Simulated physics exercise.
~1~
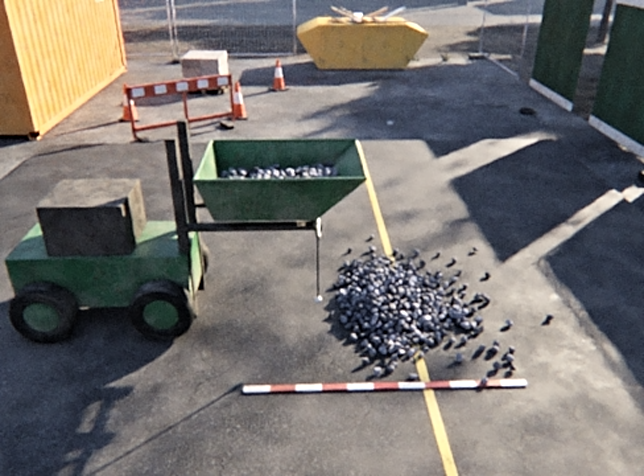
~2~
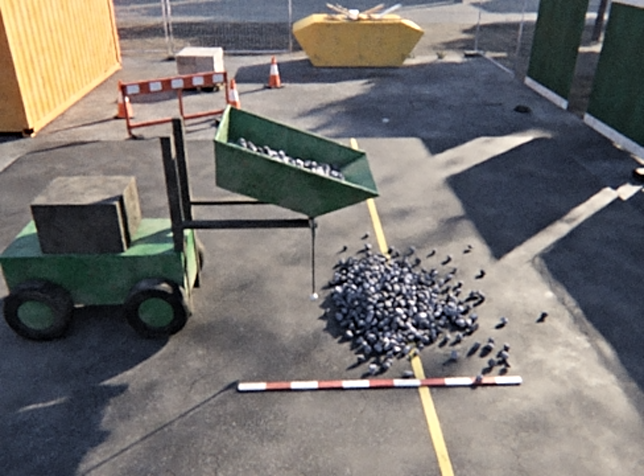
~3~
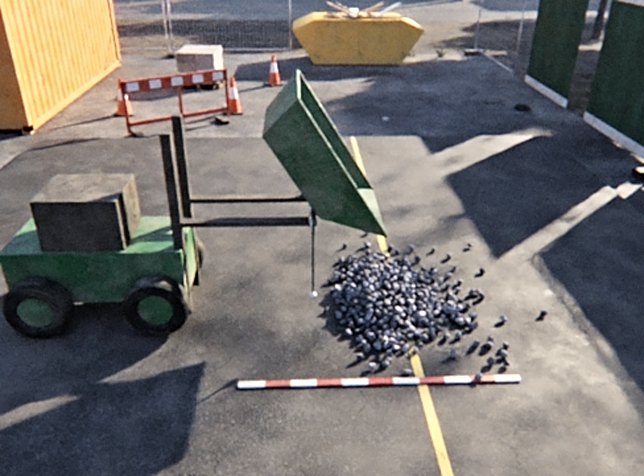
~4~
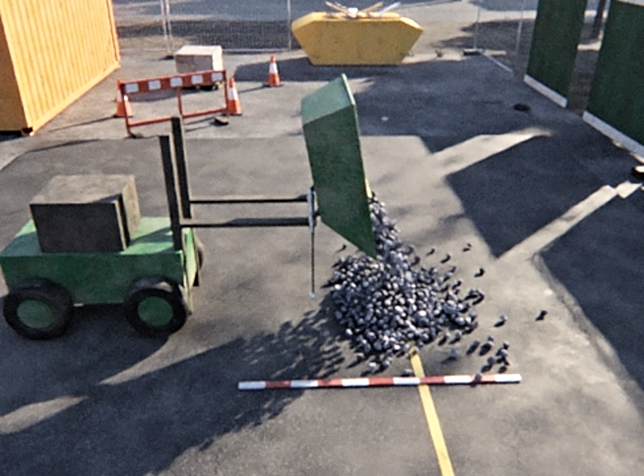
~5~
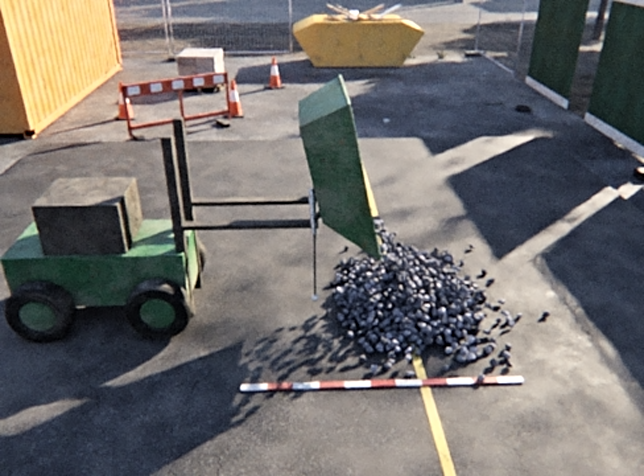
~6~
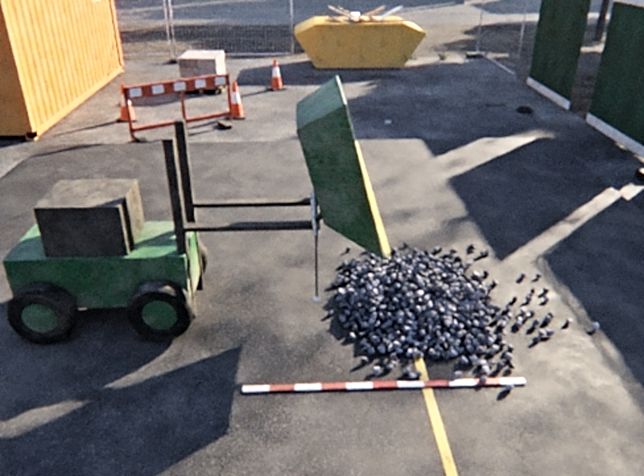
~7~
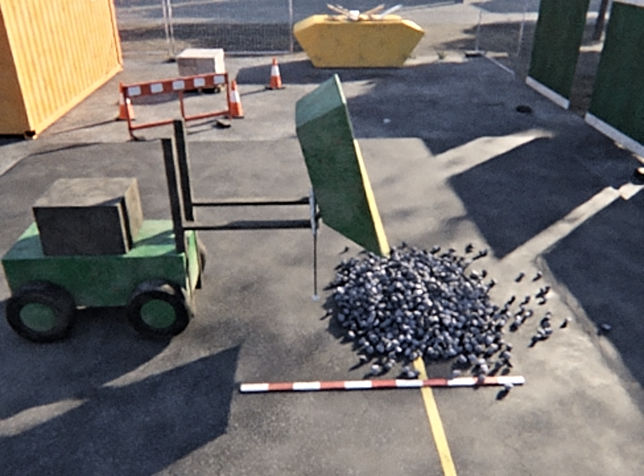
In a paved yard with a yellow skip and an orange container behind, a green forklift holds a tipping skip of dark stones beside a pile already lying across a yellow line. The green skip tilts forward to the right, its stones still inside as it steepens. Once it stands nearly upright, stones pour from its lower lip onto the pile, above a red and white striped pole. The skip rocks slightly as the rest slide out and the heap broadens rightward. It ends steeply tipped, with most stones past the line and a few scattered farther right.
